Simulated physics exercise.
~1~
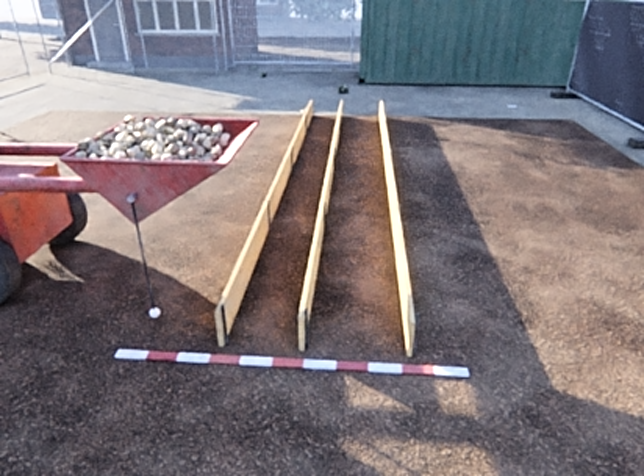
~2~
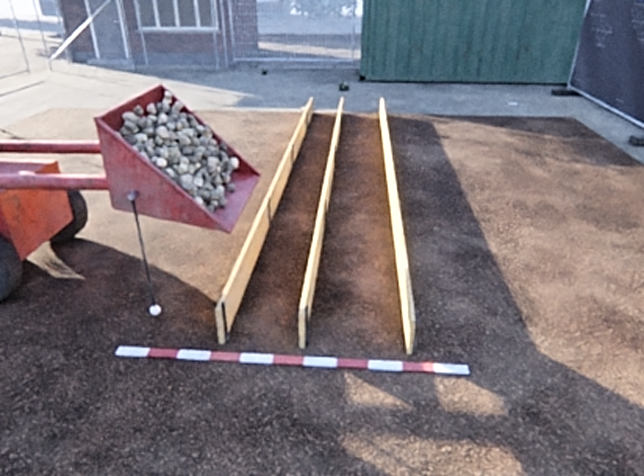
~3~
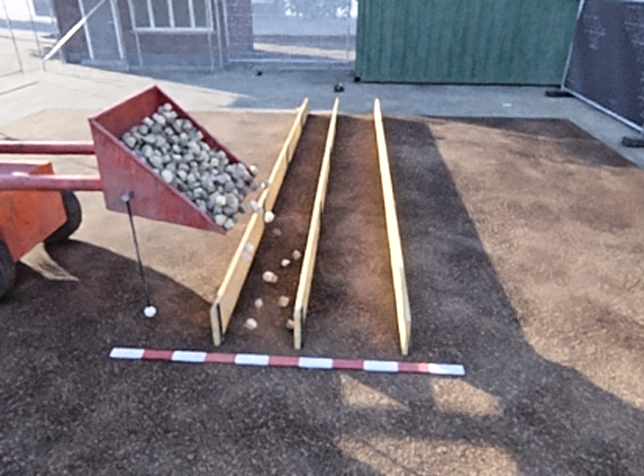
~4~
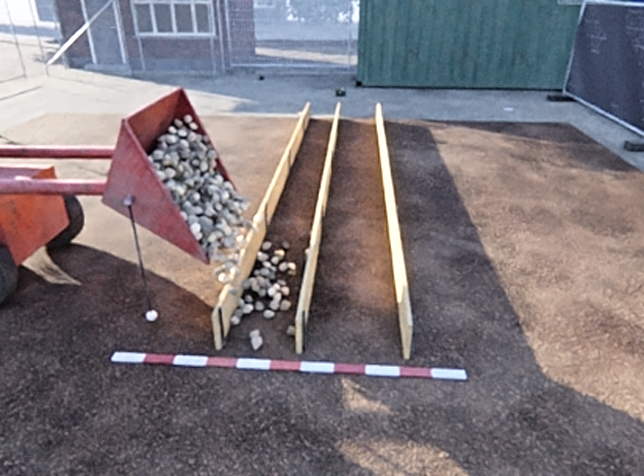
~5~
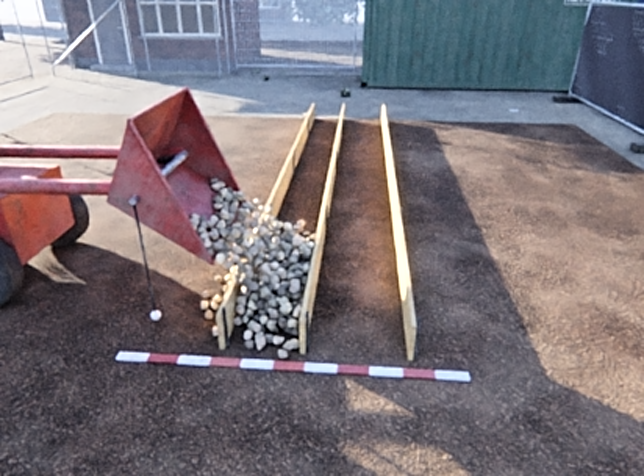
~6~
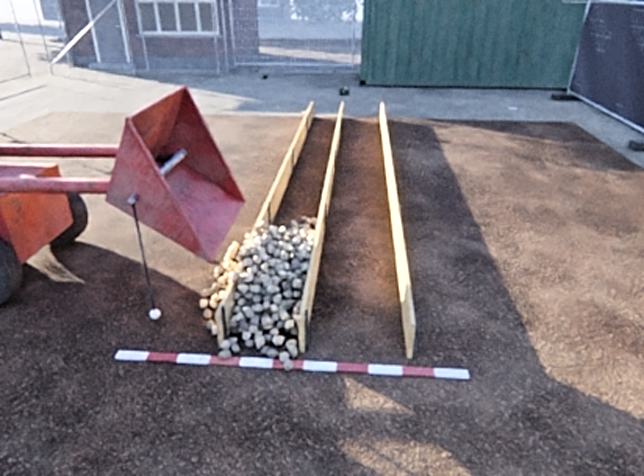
On dark ground outdoors, a red bucket tips stones mostly between the two left planks.
